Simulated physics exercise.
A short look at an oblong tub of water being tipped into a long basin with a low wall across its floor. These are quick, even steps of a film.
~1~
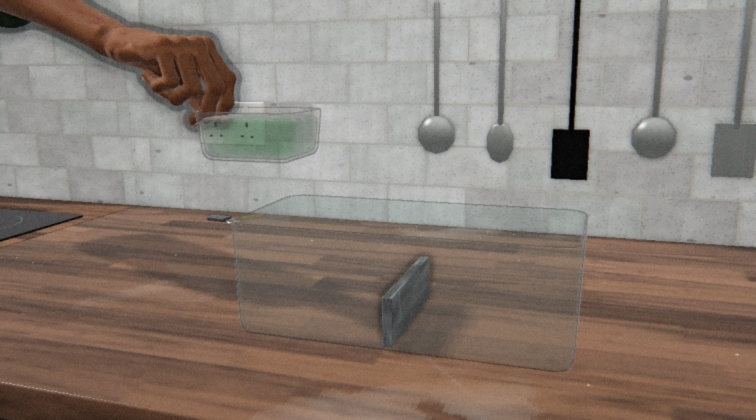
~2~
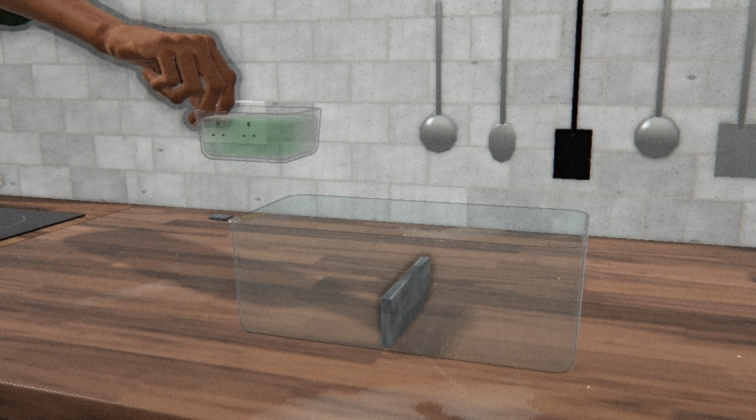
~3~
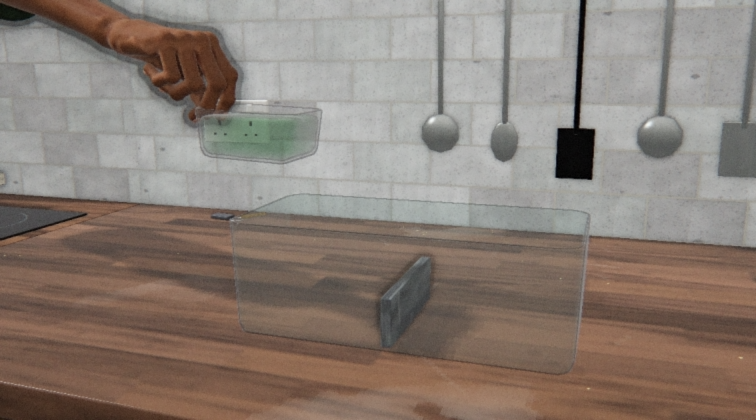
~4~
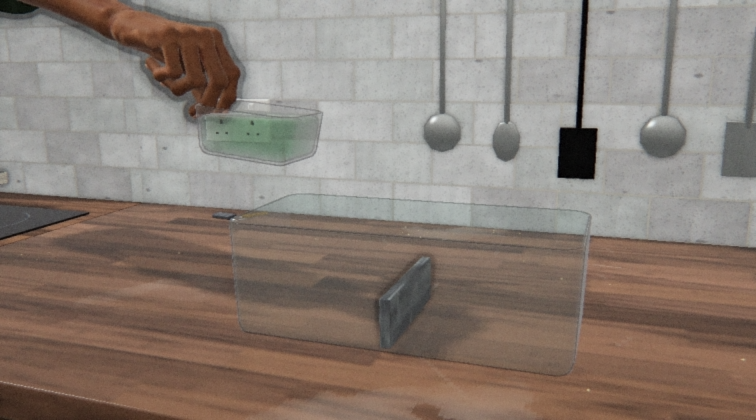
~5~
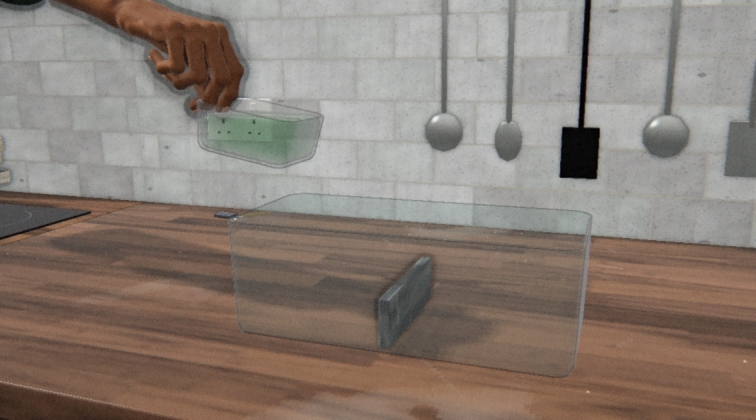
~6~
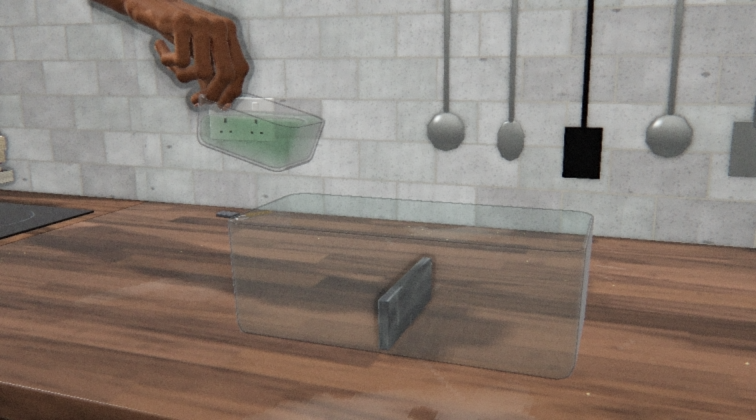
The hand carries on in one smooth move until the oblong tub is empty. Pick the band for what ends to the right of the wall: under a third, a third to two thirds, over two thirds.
It comes to not even a third.
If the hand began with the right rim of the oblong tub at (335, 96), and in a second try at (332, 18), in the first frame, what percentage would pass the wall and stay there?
Roughly 10 per cent, and 45 per cent.
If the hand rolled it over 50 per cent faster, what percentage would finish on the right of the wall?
Close to 5 per cent.
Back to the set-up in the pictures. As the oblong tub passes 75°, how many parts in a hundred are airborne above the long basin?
Near 25 %.
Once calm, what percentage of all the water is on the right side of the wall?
It comes to 0 per cent or so.
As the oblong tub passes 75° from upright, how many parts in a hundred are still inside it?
Roughly 20 in a hundred.
A moment on, the oblong tub is tipped on its side and 22 per cent is still to pour, 52 is left of the wall and 0 right of it.
Next, the oblong tub is tipped right over and 1 per cent is still to pour, 95 is left of the wall and 2 right of it.
Then the oblong tub is tipped right over and 0 per cent is still to pour, 98 is left of the wall and 2 right of it.
Later the oblong tub is tipped right over and 0 per cent is still to pour, 98 is left of the wall and 2 right of it.
Finally, 98 per cent lies left of the wall, 2 right of it and 0 outside.
